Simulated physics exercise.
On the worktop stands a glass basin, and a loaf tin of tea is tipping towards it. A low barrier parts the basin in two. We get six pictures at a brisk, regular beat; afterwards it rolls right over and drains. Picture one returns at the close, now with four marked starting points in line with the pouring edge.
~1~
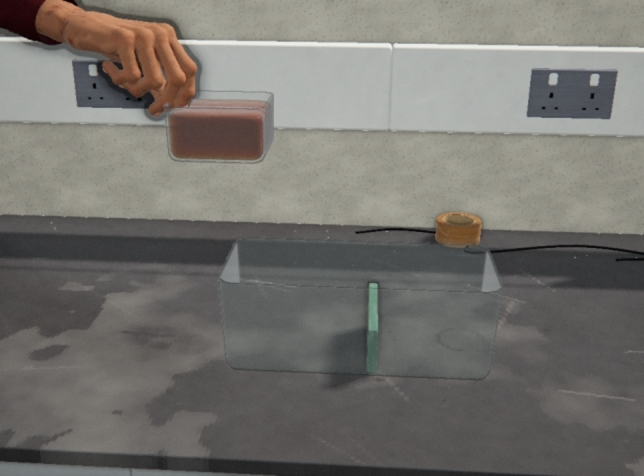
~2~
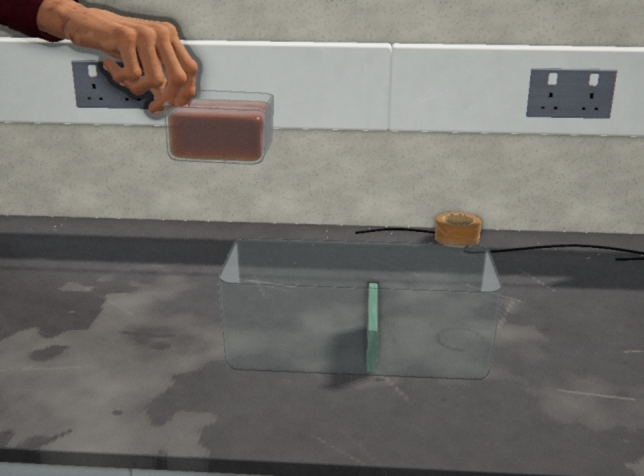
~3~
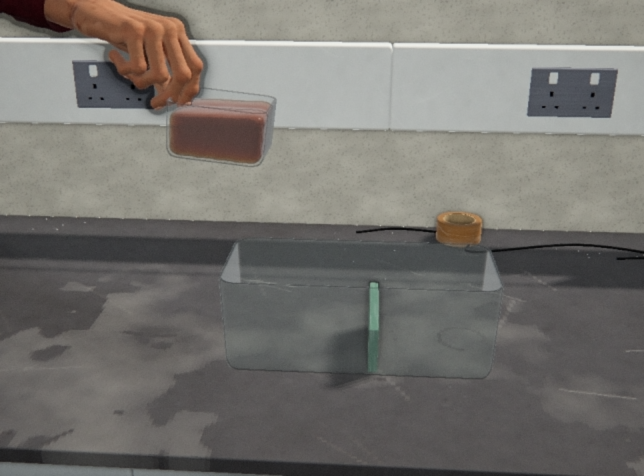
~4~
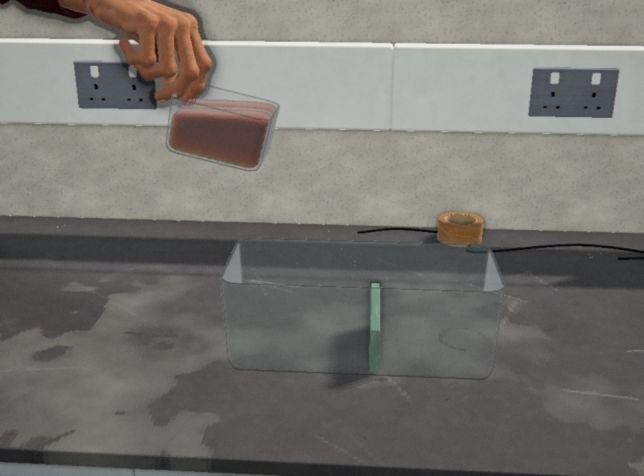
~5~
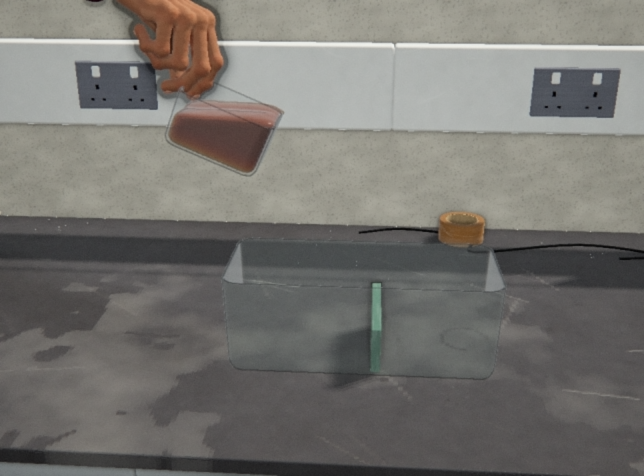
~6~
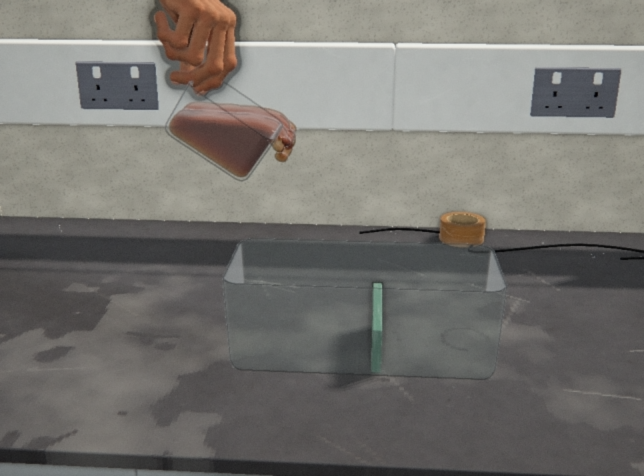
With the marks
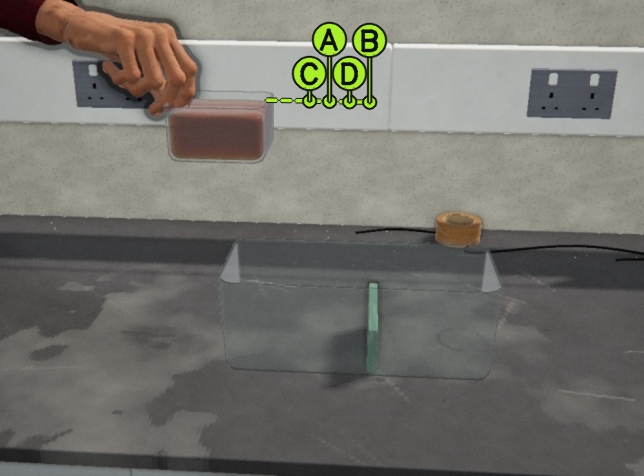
On a dark worktop, a hand tilting a clear tin of reddish-brown tea above a divided glass basin, liquid starting over its lip.
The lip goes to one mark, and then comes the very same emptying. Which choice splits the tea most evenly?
It is C.
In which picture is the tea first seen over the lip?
Picture 5.
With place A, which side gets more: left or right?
The right one.
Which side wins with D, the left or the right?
More ends on the right.
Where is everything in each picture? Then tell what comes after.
Upright, lip at (267, 100); basin from (226, 365) to (490, 376); top of the wall at (373, 305); nothing has left yet.
Upright, lip at (267, 101); nothing has left yet.
Tipped about 6°, lip at (270, 105); nothing has left yet.
Tipped about 13°, lip at (273, 111); nothing has left yet.
Tipped about 23°, lip at (277, 120); tea is over the lip, down to (277, 120).
Tipped about 34°, lip at (278, 130); tea is over the lip, down to (286, 153).
On the marked copy, A at (329, 101); B at (369, 102); C at (309, 101); D at (349, 101).
For place A, about 28 % ends left of the wall and 71 % right of it.
For place B, about 7 % ends left of the wall and 92 % right of it.
For place C, about 50 % ends left of the wall and 49 % right of it.
For place D, about 20 % ends left of the wall and 78 % right of it.
